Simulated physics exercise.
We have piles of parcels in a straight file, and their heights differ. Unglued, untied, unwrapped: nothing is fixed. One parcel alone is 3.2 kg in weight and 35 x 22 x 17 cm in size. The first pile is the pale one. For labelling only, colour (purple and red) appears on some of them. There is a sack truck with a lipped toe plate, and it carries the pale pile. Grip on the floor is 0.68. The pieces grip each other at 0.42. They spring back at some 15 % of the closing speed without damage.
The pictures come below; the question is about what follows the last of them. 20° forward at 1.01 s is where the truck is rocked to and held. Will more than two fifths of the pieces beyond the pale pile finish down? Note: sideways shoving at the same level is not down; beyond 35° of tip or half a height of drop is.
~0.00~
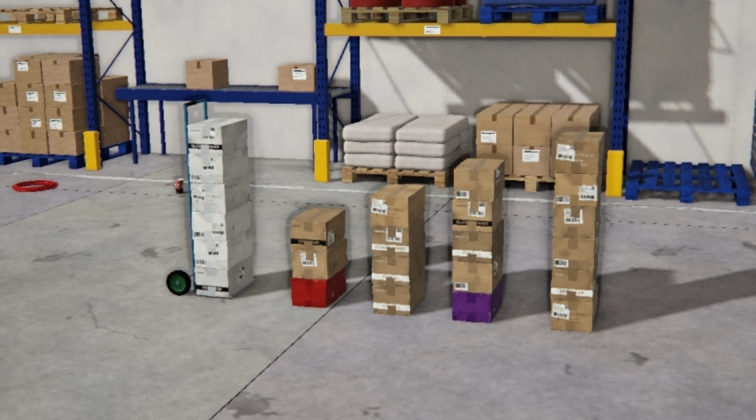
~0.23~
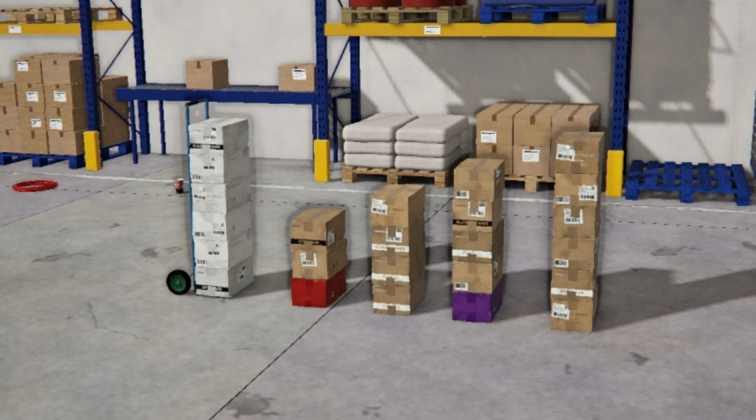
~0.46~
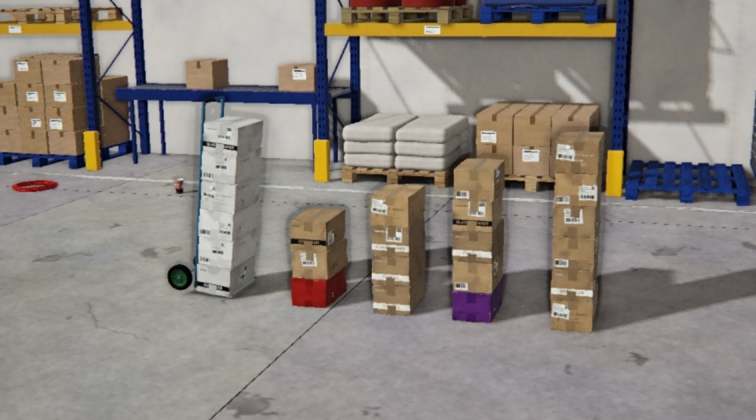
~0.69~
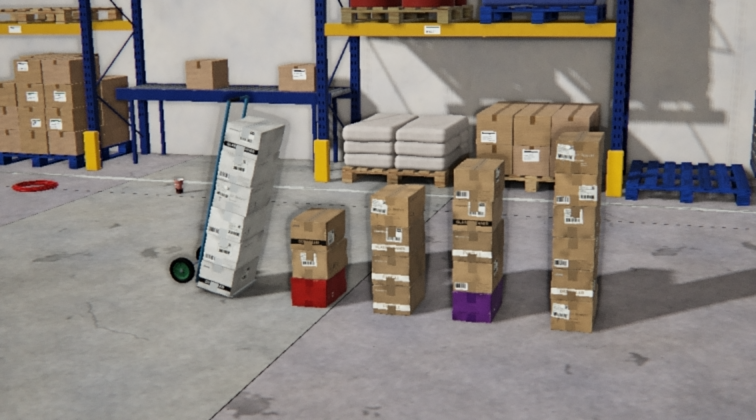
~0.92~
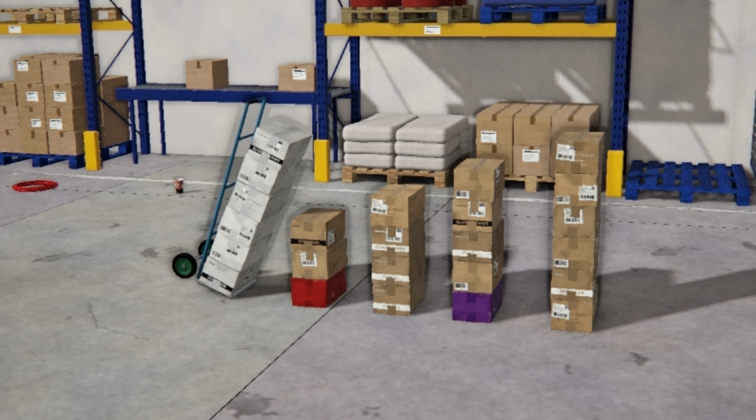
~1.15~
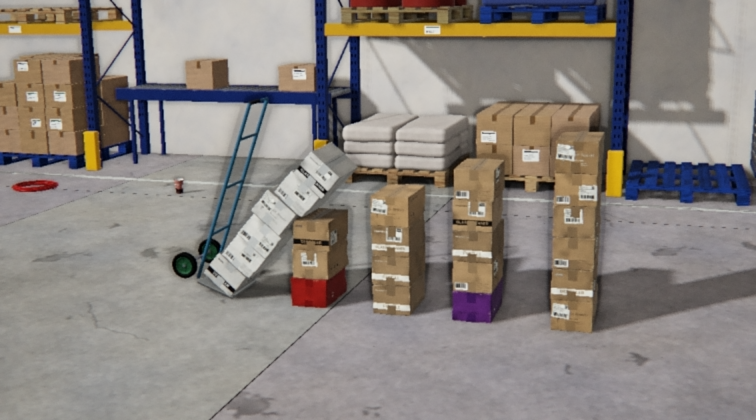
No, fewer than two fifths do.
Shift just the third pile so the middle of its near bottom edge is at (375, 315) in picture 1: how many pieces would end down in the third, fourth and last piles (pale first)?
Per pile - third: 1, fourth: 0, last: 0.
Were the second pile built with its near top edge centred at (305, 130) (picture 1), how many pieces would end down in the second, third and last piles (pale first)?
Second 5, third 4, last 6.
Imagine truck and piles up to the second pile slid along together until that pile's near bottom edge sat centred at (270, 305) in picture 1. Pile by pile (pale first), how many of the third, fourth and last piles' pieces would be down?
In that case third pile 0, fourth pile 0, last pile 0.
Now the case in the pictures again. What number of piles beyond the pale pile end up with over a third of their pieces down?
It adds up to 0.
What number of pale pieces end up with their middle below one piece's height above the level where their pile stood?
That makes 2 in all.
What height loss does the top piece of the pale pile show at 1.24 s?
About 30 cm.
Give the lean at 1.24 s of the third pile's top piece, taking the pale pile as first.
About 0 degrees from upright.
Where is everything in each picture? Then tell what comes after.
In the first picture (places mark the middle of the side facing us), truck frame (187, 144) 0° forward; purple parcel (472, 308); red parcel (309, 294); the rest undisturbed.
In the second picture, truck frame (189, 143) 0° forward; red parcel (309, 294).
In the third picture, truck frame (202, 140) 6° forward, top of the pale pile leaning 6°; red parcel (309, 294); the rest undisturbed.
In the fourth picture, truck frame (222, 139) 14° forward, top of the pale pile leaning 14°; purple parcel (472, 308); the rest undisturbed.
In the fifth picture, truck frame (237, 140) 19° forward, top of the pale pile leaning 24°; red parcel (309, 294); the rest undisturbed.
In the sixth picture, truck frame (239, 140) 20° forward, top of the pale pile leaning 41°; red parcel (309, 294); purple parcel (472, 308); one has shifted.
After 1.24 s, 6 of the pale pile down; none of the 18 other parcels down, 1 disturbed.
After 1.42 s, 6 of the pale pile down; none of the 18 other parcels down, 5 disturbed; red parcel leaning 3°.
At rest (2.4 s), 6 of the pale pile down; none of the 18 other parcels down, 3 disturbed; red parcel unmoved; purple parcel unmoved. That is 0 per cent. As the last picture would show them, middles, red parcel near (320, 285), purple parcel near (478, 298).
